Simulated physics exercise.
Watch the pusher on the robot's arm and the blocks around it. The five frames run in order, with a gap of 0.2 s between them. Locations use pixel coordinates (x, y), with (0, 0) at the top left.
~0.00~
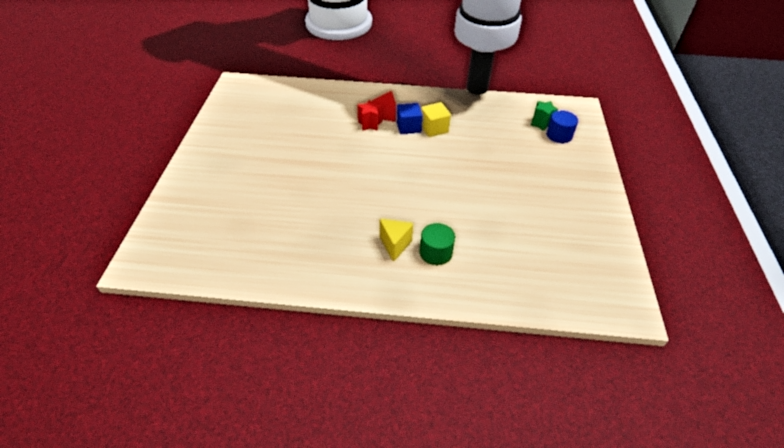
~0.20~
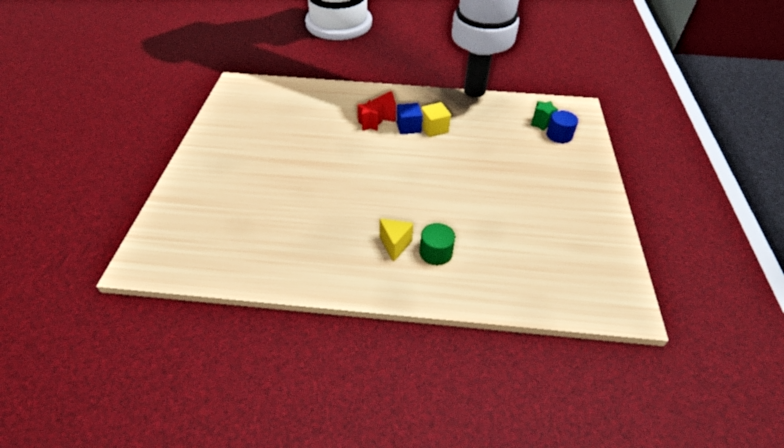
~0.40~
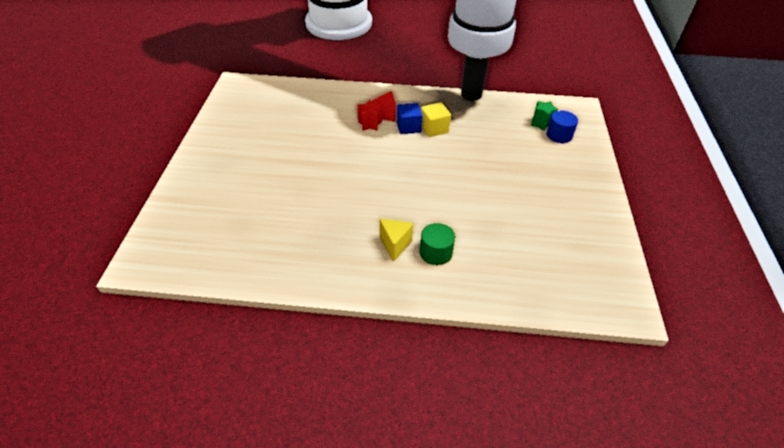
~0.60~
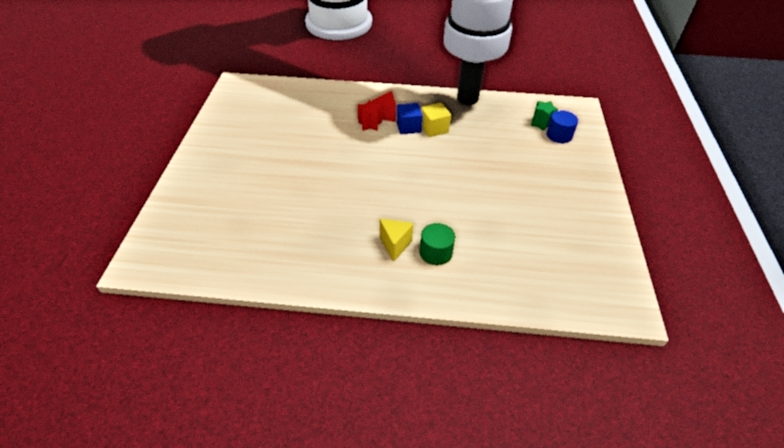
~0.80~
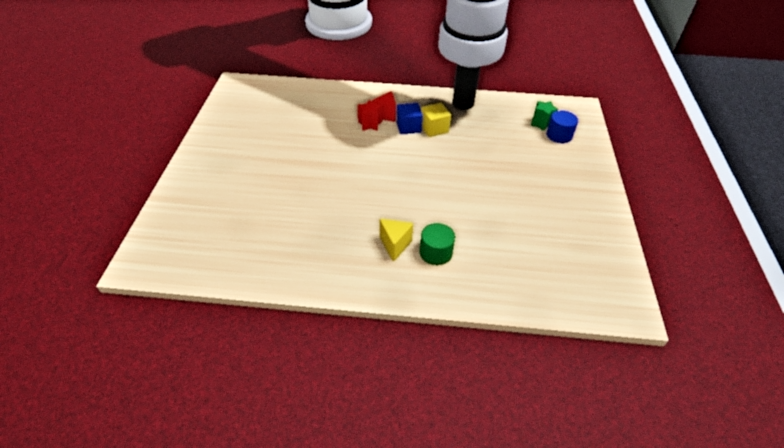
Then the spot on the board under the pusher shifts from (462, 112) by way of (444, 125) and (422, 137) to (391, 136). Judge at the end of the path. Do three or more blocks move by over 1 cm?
Going by the path, yes.
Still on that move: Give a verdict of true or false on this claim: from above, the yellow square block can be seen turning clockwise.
The statement is false.
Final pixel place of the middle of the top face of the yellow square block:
By then it is at (399, 134).
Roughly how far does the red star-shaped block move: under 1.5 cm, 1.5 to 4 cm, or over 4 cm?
Verdict: From 1.5 to 4 cm.
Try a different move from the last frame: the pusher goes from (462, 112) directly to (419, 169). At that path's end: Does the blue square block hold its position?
It seems not.
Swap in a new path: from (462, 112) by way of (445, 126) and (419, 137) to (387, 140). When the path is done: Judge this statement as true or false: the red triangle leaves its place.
False - the claim does not hold.
On the path given first. One third of the way, pusher at (445, 118); blue square block at (402, 112), turned 30° clockwise; yellow square block at (429, 117).
Two thirds of the way, pusher at (423, 129); blue square block at (399, 113), turned 40° clockwise; yellow square block at (409, 131), turned 25° anticlockwise.
At the end, pusher at (392, 128); red star-shaped block at (354, 102), turned 20° clockwise; red triangle at (377, 91), turned 40° clockwise; blue square block at (374, 108), turned 65° clockwise; yellow square block at (399, 134), turned 60° anticlockwise.
